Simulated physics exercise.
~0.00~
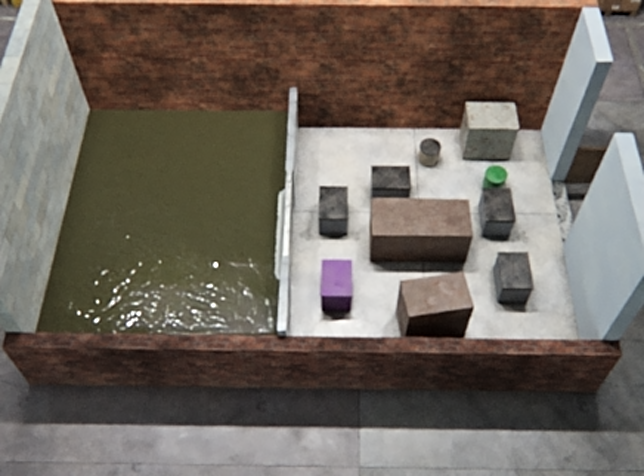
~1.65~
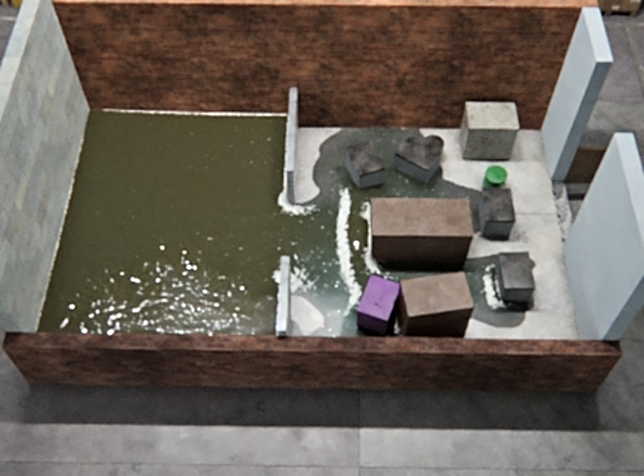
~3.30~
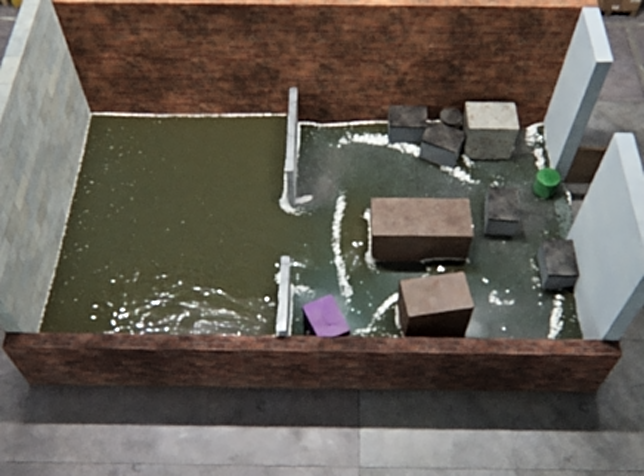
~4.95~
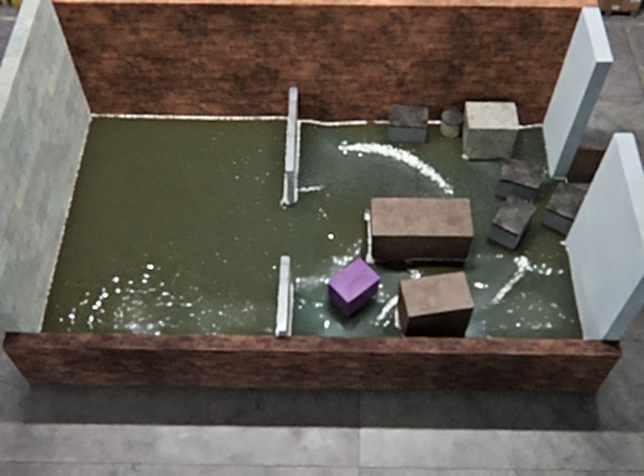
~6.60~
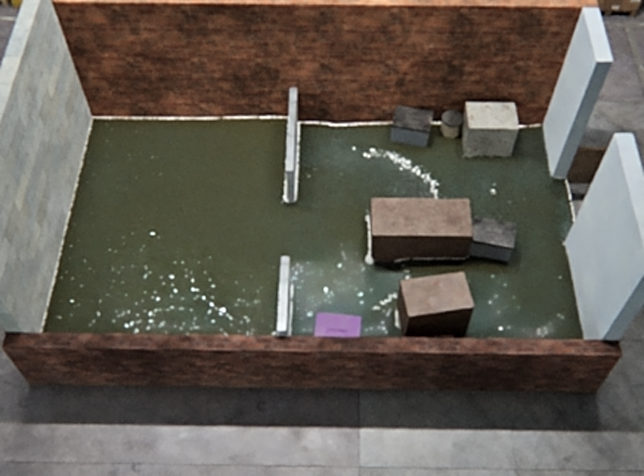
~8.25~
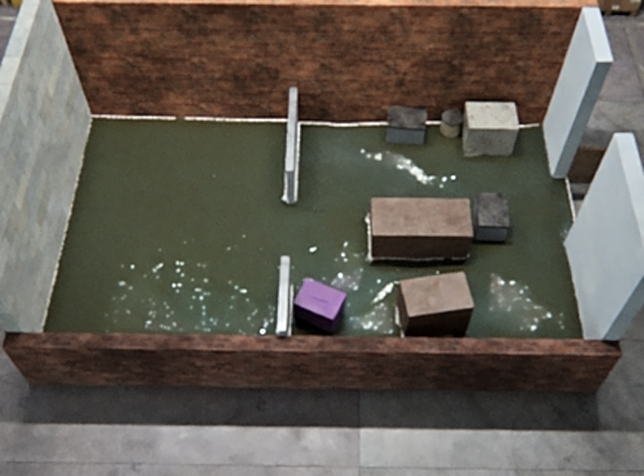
In two adjoining rooms, water floods rightward, shifting a purple chest and carrying a green pail out.
